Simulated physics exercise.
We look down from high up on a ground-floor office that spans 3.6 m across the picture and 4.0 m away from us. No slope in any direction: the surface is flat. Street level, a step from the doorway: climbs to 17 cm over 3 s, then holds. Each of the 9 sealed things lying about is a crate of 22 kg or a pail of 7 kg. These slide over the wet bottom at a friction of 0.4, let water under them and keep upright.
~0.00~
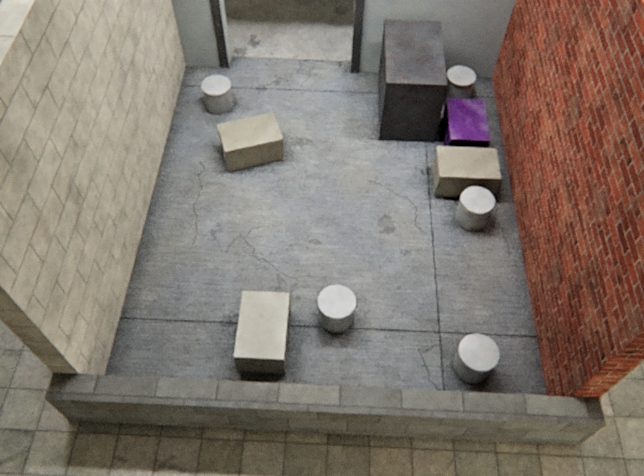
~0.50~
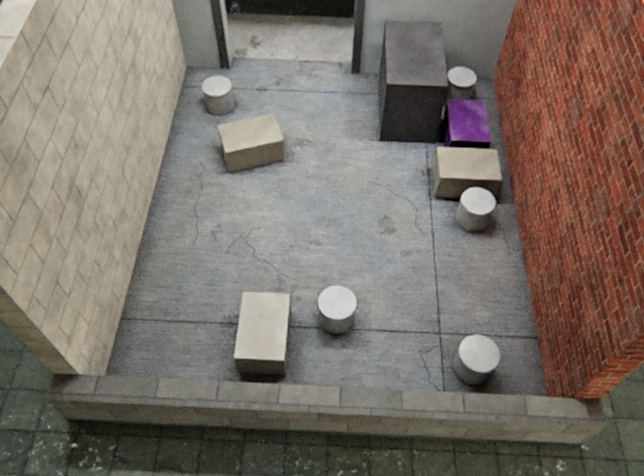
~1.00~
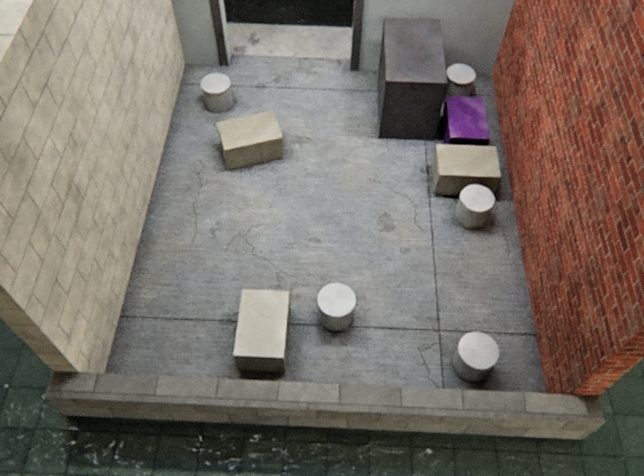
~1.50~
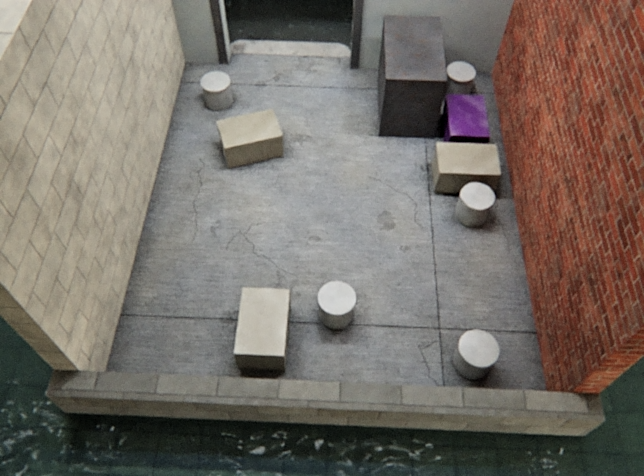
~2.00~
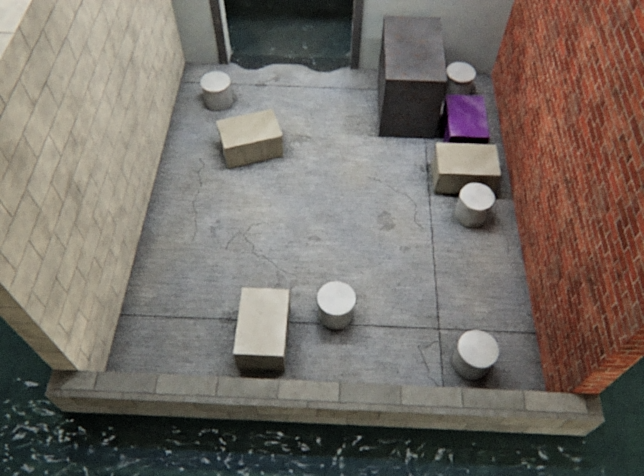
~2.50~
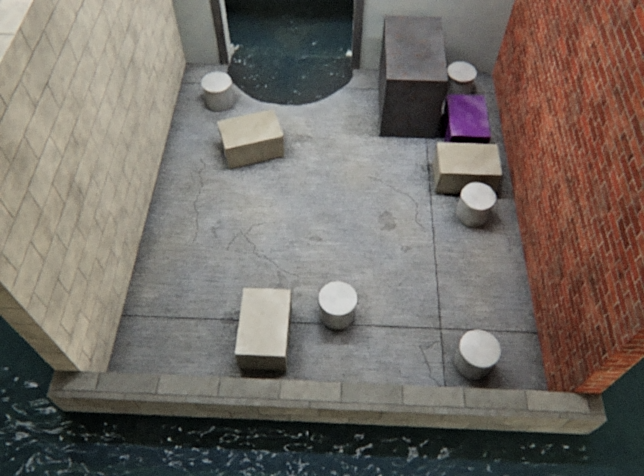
A ground-floor room with a flat grey floor is seen from high above, between a pale block wall on the left and a red brick wall on the right. Beige blocks and pale cylinders stand about, with a tall dark box and purple crate at back right. Dark water covers the paving outside, then curves in through the back doorway while the objects and camera stay still.
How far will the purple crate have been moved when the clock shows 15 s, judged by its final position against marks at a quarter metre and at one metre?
It will likely make a small trip.
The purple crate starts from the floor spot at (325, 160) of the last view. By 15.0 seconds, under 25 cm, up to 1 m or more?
So it journeys a long way.
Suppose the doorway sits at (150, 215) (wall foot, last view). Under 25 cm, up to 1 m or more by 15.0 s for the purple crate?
The purple crate creeps a bit.
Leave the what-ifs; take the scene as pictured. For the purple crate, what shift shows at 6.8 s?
Roughly 0 centimetres by that point.
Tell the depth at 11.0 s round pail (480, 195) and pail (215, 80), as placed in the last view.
I'd put it at 8 cm and 8 cm respectively.
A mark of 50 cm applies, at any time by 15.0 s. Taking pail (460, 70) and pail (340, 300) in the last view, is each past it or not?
Within, beyond.
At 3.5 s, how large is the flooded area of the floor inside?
About 2.5 m2.
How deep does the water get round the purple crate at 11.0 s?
4 cm or so.
After 3.5 s the purple crate is near (468, 115), 0.0 m from its start, aground; 0 afloat.
After 6.8 s the purple crate is near (468, 115), 0.0 m from its start, aground; 0 afloat.
After 11.0 s the purple crate is near (468, 115), 0.0 m from its start, aground; 4 afloat.
After 15.0 s the purple crate is near (480, 80), 0.5 m from its start, afloat; 9 afloat.
